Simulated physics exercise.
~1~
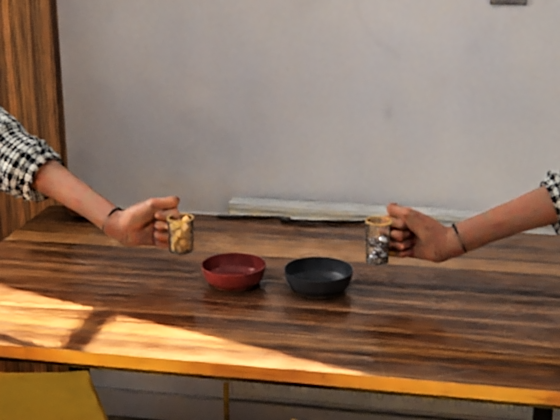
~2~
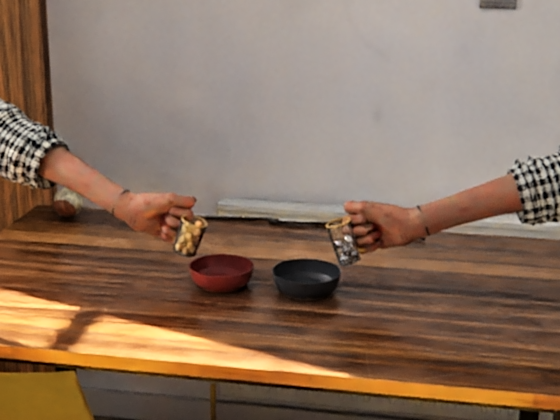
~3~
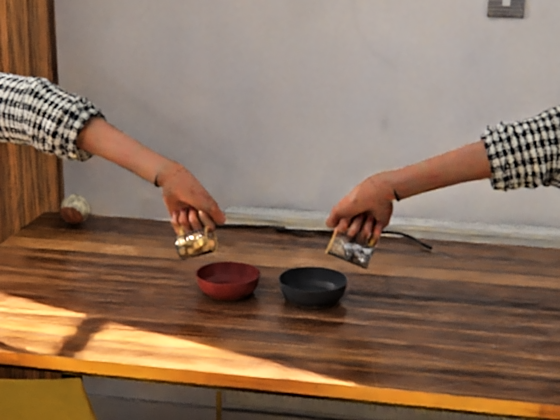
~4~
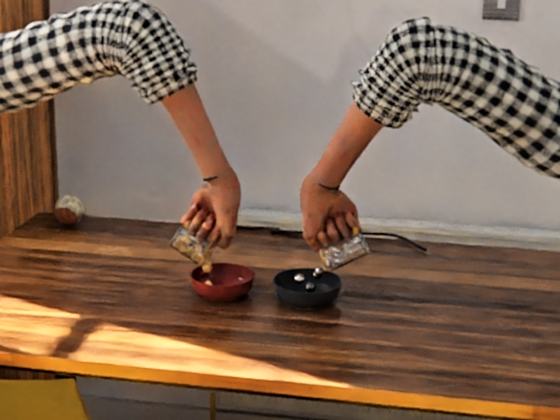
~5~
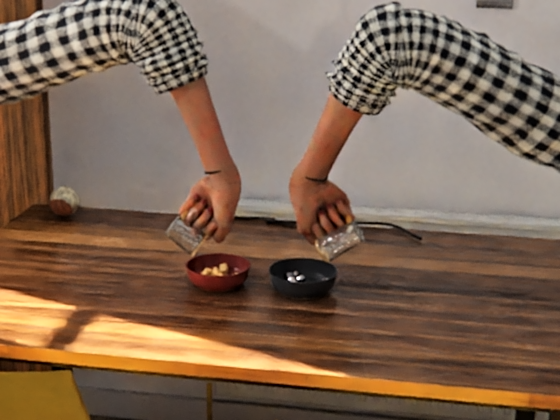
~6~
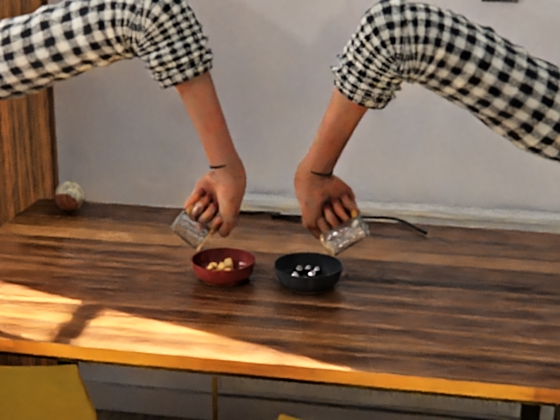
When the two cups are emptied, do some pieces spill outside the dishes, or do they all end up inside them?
They all end up inside the dishes. The red dish on the left catches all the yellowish pieces, and the dark dish on the right catches all the silvery ones.
